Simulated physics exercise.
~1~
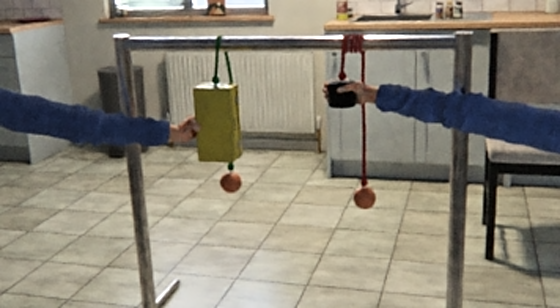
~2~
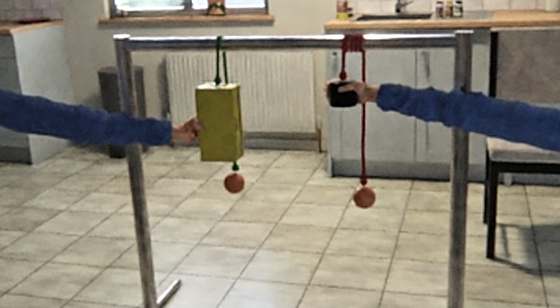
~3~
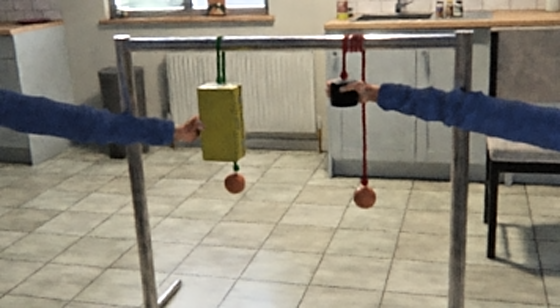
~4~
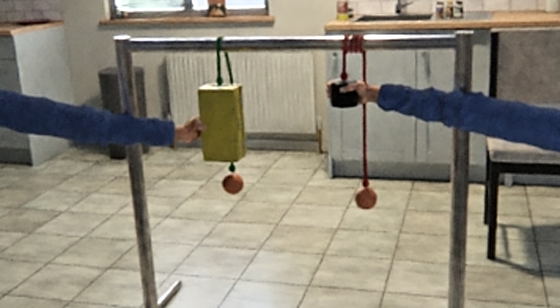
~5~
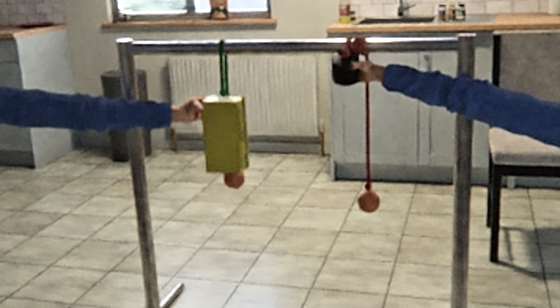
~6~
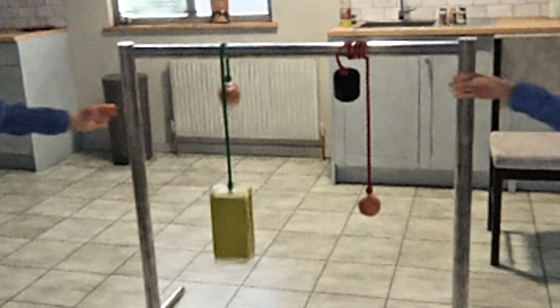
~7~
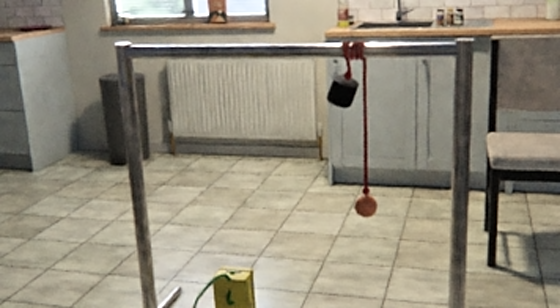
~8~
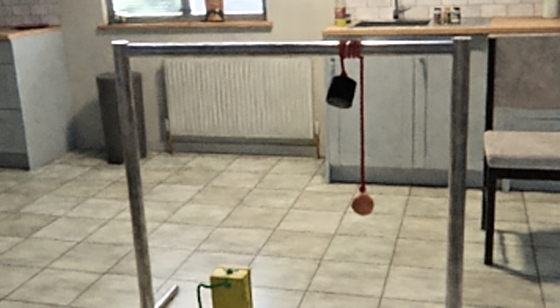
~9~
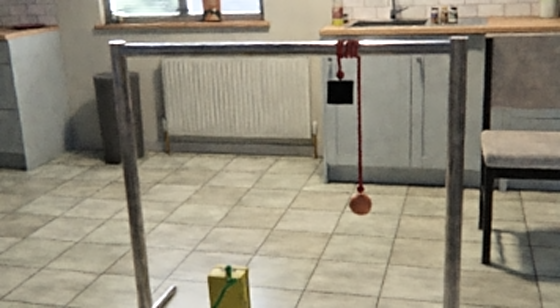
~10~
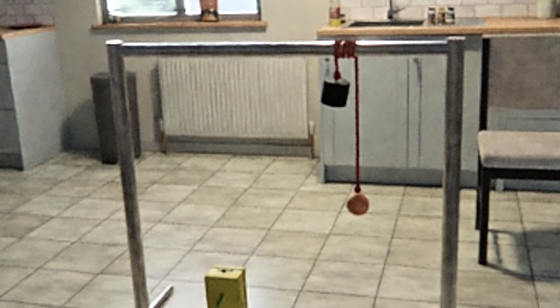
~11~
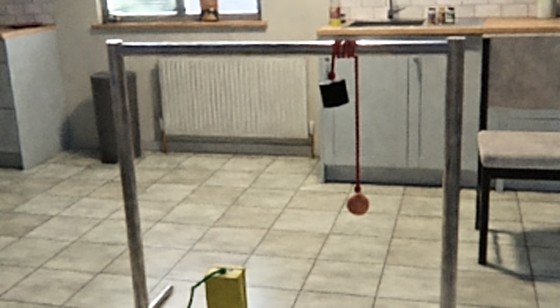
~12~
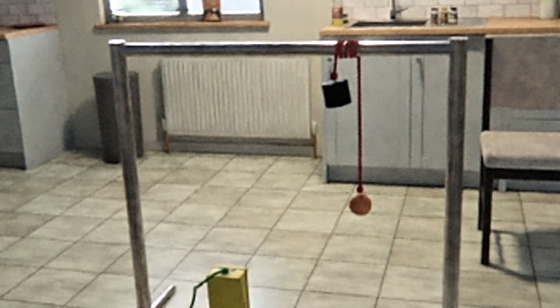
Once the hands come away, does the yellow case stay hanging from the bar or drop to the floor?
The yellow case drops to the floor, pulling its green rope through, while the black object on the red rope stays hanging.
A yellow case on a green rope and a small black object on a red rope hang from a metal bar, each with an orange ball at its rope's other end, in a tiled kitchen seen from the front by a slightly swaying camera. A blue-sleeved arm reaches in from each side to hold the case on the left and the black object on the right. The hands let go and draw back. The case drops, pulling its ball up towards the bar and the rope through. It ends standing on the floor, while the black object stays hanging near the bar.
